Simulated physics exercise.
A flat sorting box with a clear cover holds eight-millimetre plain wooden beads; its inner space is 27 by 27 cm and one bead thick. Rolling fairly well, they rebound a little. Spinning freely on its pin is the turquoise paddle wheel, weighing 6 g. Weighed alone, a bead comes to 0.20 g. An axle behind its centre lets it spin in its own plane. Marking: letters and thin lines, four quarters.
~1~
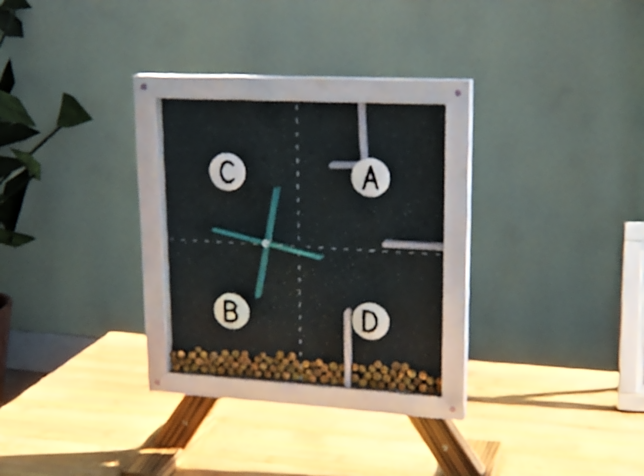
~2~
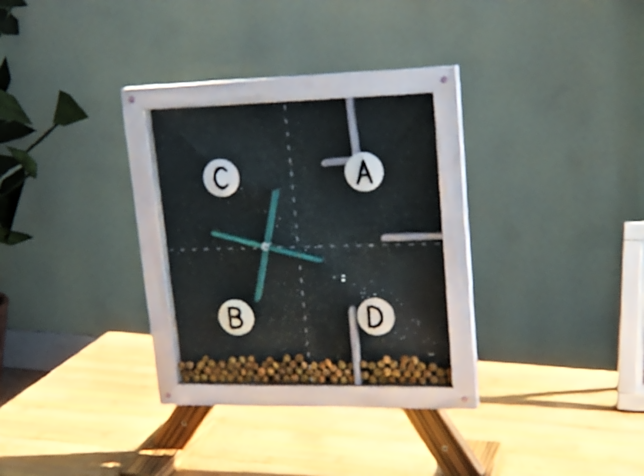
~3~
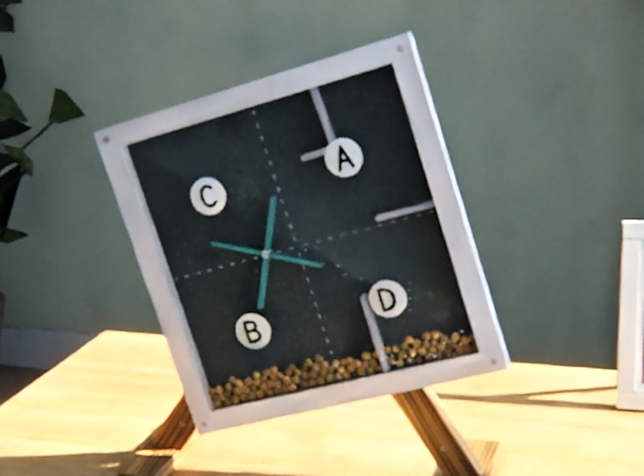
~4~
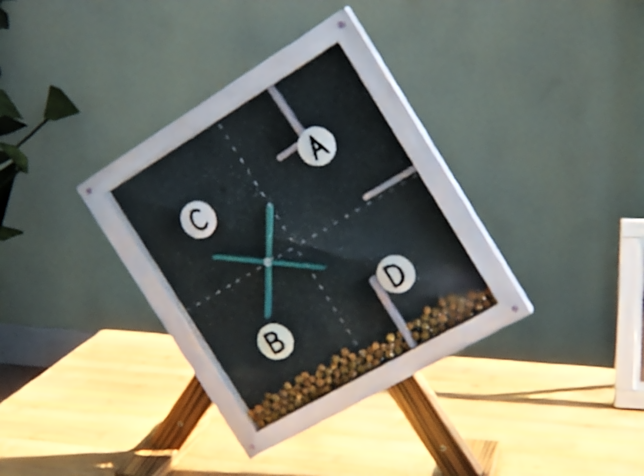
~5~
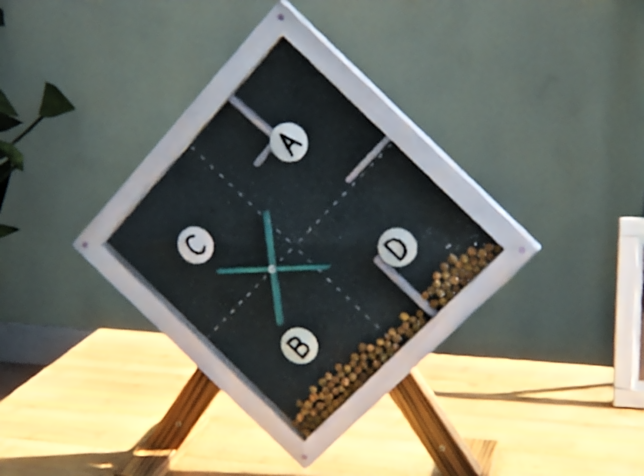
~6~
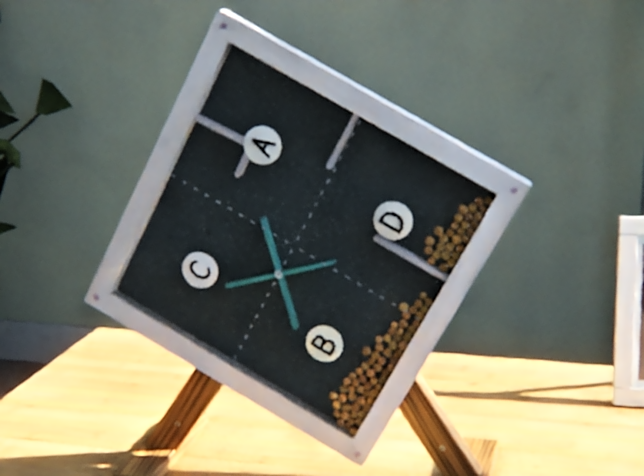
A square, white-framed box turns anticlockwise on a wooden stand, slightly at first and then well past a diamond pose, on a sunlit tabletop seen from the front by a still camera. Its dark face holds a turquoise paddle wheel, pale walls and discs lettered A, B, C and D, with leaves at left. Wooden beads along the bottom shift rightward, gathering on both sides of D's wall.
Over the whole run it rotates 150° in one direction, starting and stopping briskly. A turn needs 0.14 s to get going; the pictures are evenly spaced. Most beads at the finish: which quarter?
Answer: C.
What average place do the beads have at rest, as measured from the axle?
It lies close to 2 centimetres right and 13 centimetres below.
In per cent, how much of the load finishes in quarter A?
That comes to near 5 percent.
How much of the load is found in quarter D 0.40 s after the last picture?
Close to 30 % of the load.
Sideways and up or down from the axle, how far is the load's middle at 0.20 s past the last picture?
11 cm right, 3 cm below.
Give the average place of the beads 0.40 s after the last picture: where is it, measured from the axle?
About 8 cm right and 2 cm below.
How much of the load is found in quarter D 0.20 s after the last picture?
35 percent.
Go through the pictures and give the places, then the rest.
In the first picture, level; about 90 beads; beads centred (299, 369); top one (280, 355); turquoise paddle wheel (267, 242); A (370, 178), B (232, 311), C (227, 172), D (371, 321).
In the second picture, turned 5° anticlockwise; beads centred (307, 371); top one (414, 361).
In the third picture, turned 17° anticlockwise; beads centred (333, 370); top one (436, 335); wall ends (305, 158), (379, 218), (364, 297).
In the fourth picture, turned 32° anticlockwise; beads centred (362, 360); top one (490, 292); turquoise paddle wheel (269, 261).
In the fifth picture, turned 47° anticlockwise; beads centred (383, 346); top one (489, 248).
In the sixth picture, turned 62° anticlockwise; beads centred (400, 329); top one (489, 201); turquoise paddle wheel (280, 273); A (262, 145), B (324, 344), C (200, 270), D (393, 221).
Then, 0.20 s after the last picture, it stands 97° anticlockwise; the beads' middle is 11 cm right of and 3 cm below the centre; B 65 %, D 35 %.
Then, 0.40 s after the last picture, it stands 131° anticlockwise; the beads' middle is 8 cm right of and 2 cm below the centre; A 5 %, B 50 %, C 15 %, D 30 %.
Then, 0.58 s after the last picture, it stands 150° anticlockwise; the beads' middle is 3 cm right of and 9 cm below the centre; A 20 %, B 10 %, C 65 %, D 5 %.
At rest 1.9 s after the last picture, it stands 150° anticlockwise; A 5 %, B 0 %, C 95 %, D 0 %.
